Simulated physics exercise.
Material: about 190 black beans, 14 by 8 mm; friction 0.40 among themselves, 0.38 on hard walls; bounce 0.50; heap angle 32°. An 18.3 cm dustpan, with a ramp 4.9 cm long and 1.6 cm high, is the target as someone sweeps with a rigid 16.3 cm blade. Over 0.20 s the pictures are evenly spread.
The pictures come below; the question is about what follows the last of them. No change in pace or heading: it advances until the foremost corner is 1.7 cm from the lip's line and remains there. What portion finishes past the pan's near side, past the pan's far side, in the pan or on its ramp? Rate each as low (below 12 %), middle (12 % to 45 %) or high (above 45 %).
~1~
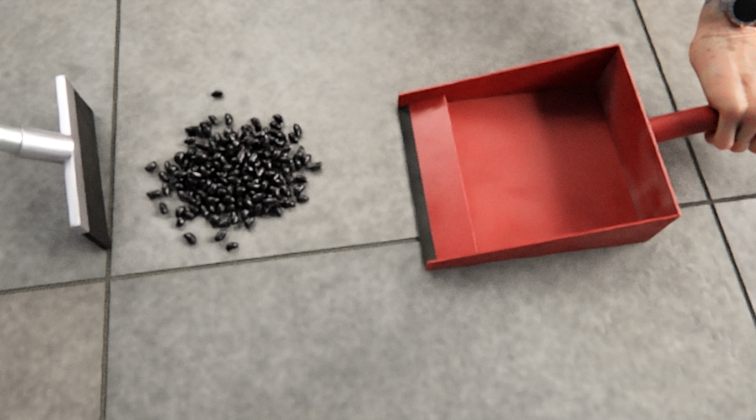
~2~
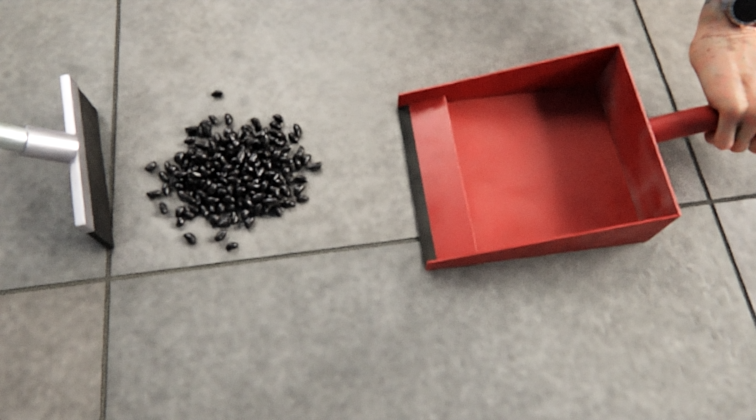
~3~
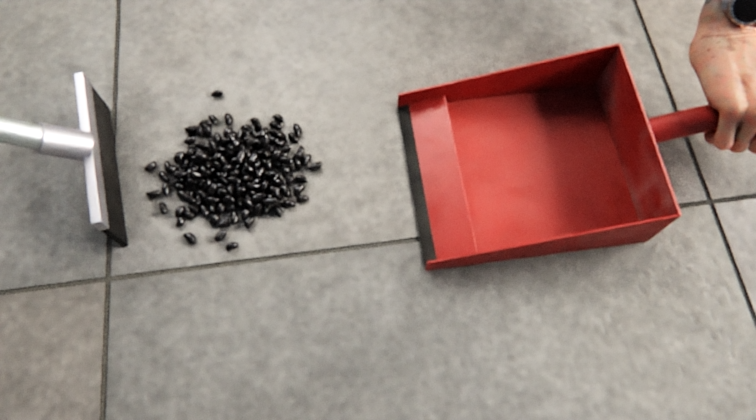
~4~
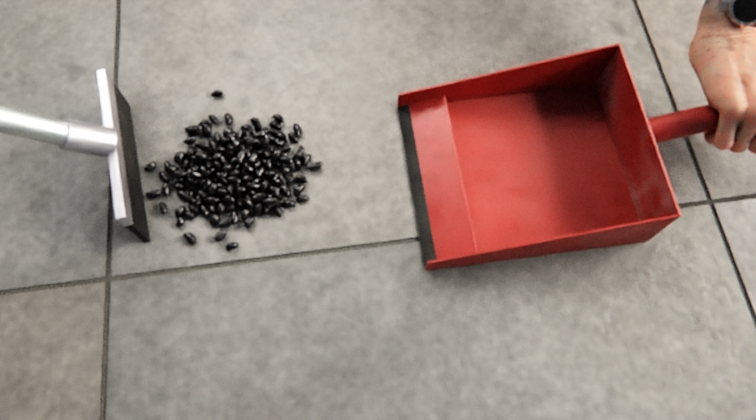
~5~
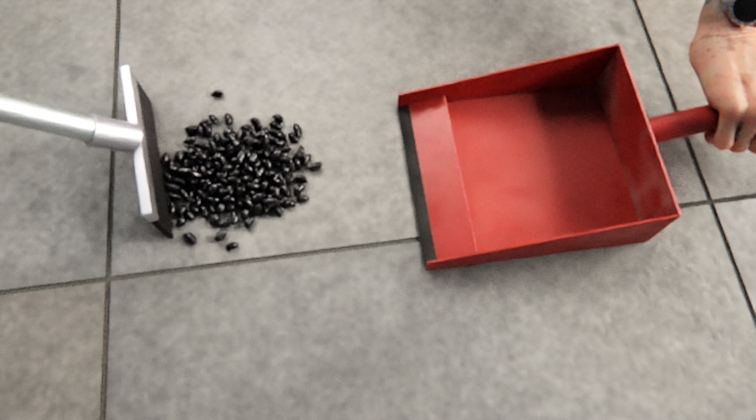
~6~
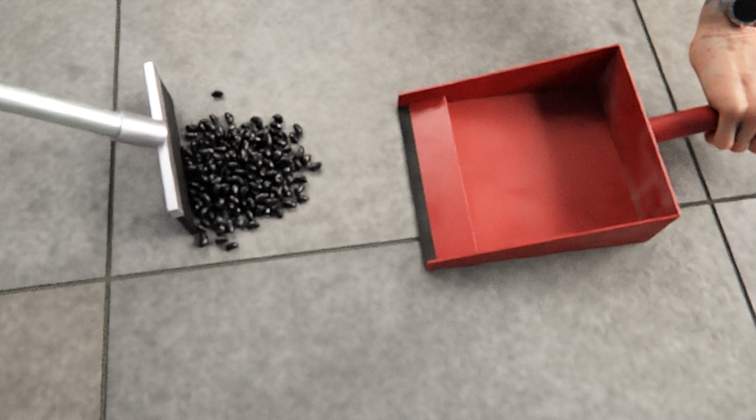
Near side - low, far side - middle, pan - middle.
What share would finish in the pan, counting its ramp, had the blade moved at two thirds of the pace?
Then near 25 in a hundred.
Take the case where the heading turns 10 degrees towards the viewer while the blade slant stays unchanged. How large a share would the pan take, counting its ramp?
That would give about 30 percent.
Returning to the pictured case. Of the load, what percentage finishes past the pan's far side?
Something like 25 percent.
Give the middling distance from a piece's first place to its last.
It comes to some 18 cm.
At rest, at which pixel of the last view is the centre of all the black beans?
Somewhere around (406, 140) in the final frame.
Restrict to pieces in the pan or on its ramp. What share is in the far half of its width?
I'd put it at around 80 per cent.
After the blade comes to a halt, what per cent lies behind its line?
I'd say close to 15 per cent.
Then, 0.18 s after the last picture, middle of the blade 13 cm from the lip; 0 % over the lip, far side 20 %, near side 0 %.
Then, 0.30 s after the last picture, middle of the blade 6 cm from the lip; 0 % over the lip, far side 25 %, near side 0 %.
Then, 0.55 s after the last picture, middle of the blade 3 cm from the lip; 30 % over the lip, far side 25 %, near side 0 %.
In the end, near side 5 %, far side 25 %, pan 30 %, in front of the lip or behind the blade 40 %.
